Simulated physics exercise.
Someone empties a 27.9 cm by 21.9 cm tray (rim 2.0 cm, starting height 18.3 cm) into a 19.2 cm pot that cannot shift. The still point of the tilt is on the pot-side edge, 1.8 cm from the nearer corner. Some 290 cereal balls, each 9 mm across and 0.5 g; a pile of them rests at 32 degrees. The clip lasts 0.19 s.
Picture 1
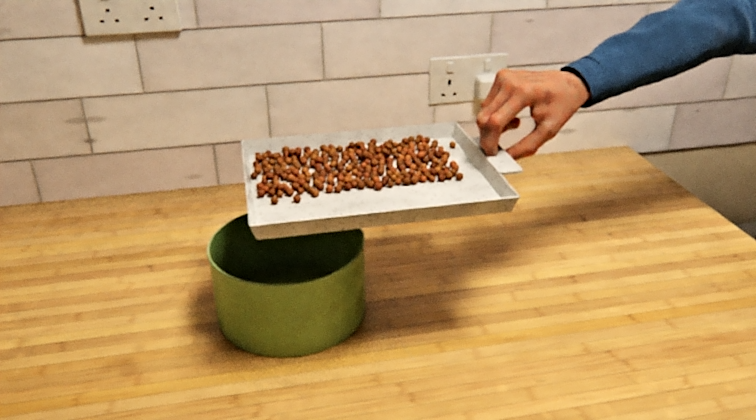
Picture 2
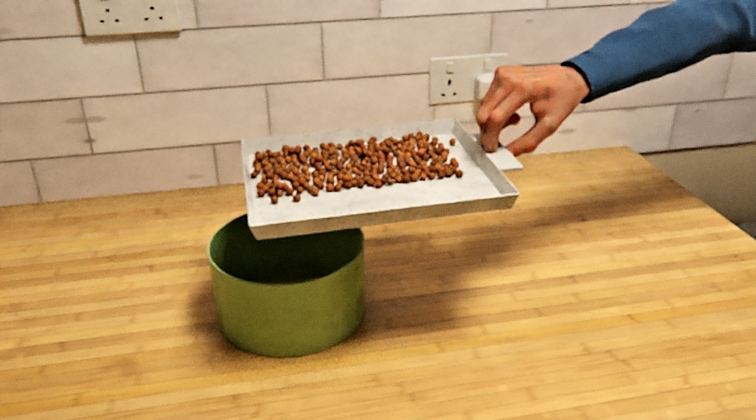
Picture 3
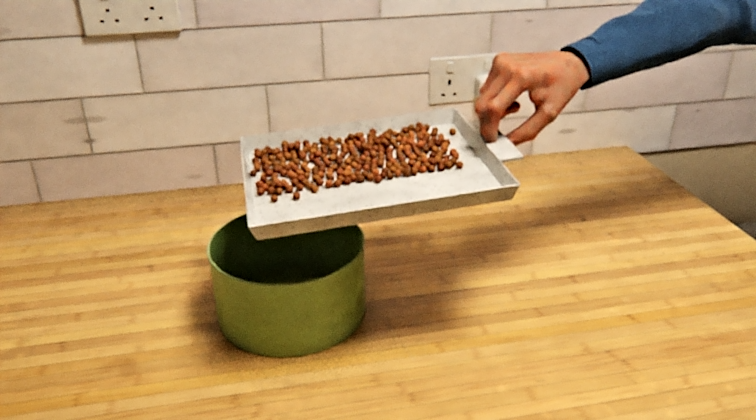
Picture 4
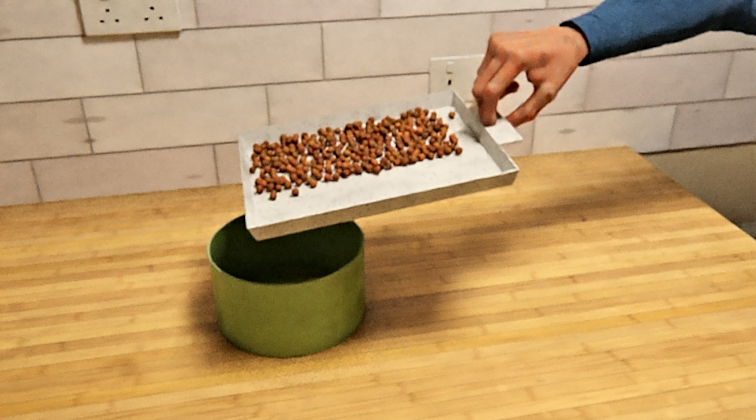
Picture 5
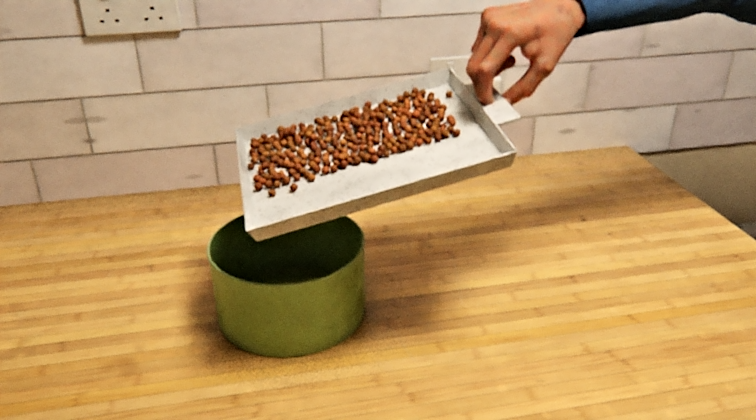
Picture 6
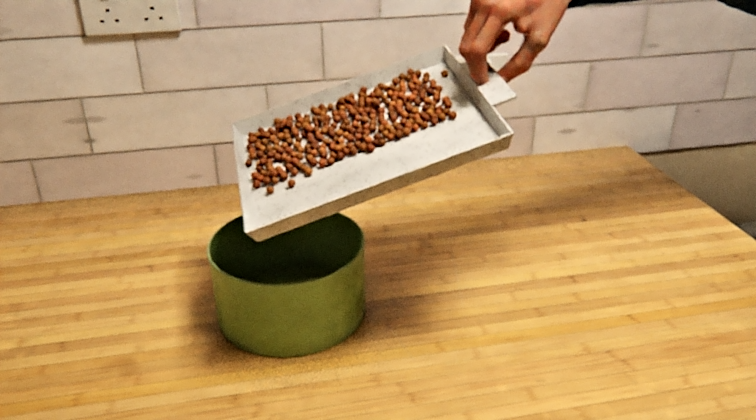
On a wooden worktop against a pale tiled wall, a hand in a blue sleeve holds a shallow white tray of small brown balls nearly level over a green pot. The hand rises, slowly then faster, lifting the tray's right end so it slopes down leftward, while the balls stay spread across it.
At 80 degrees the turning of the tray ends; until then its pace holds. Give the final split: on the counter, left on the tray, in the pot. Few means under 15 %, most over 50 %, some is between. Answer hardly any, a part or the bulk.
Counter the bulk, tray hardly any, pot hardly any.
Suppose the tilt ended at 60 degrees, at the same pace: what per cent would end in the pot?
It would be near 0 per cent.
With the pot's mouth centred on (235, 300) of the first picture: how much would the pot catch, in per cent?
Some 80 per cent.
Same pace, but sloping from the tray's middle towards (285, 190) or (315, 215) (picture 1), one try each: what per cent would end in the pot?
Some 5 and 0 per cent.
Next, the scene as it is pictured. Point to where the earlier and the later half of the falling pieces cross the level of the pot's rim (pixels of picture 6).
At about (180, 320), then at (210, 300).
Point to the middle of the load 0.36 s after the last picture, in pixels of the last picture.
Near (240, 151).
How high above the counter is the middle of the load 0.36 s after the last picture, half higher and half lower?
About 26 cm.
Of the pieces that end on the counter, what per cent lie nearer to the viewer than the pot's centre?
Roughly 100 per cent.
Then, 0.22 s after the last picture, tilt 51 degrees; the tray holds 100 %, the pot 0 %.
Then, 0.36 s after the last picture, tilt 71 degrees; the tray holds 100 %, the pot 0 %.
Then, 0.63 s after the last picture, tilt 80 degrees; the tray holds 20 %, the pot 0 %.
In the end, counter 90 %, tray 10 %, pot 0 %.
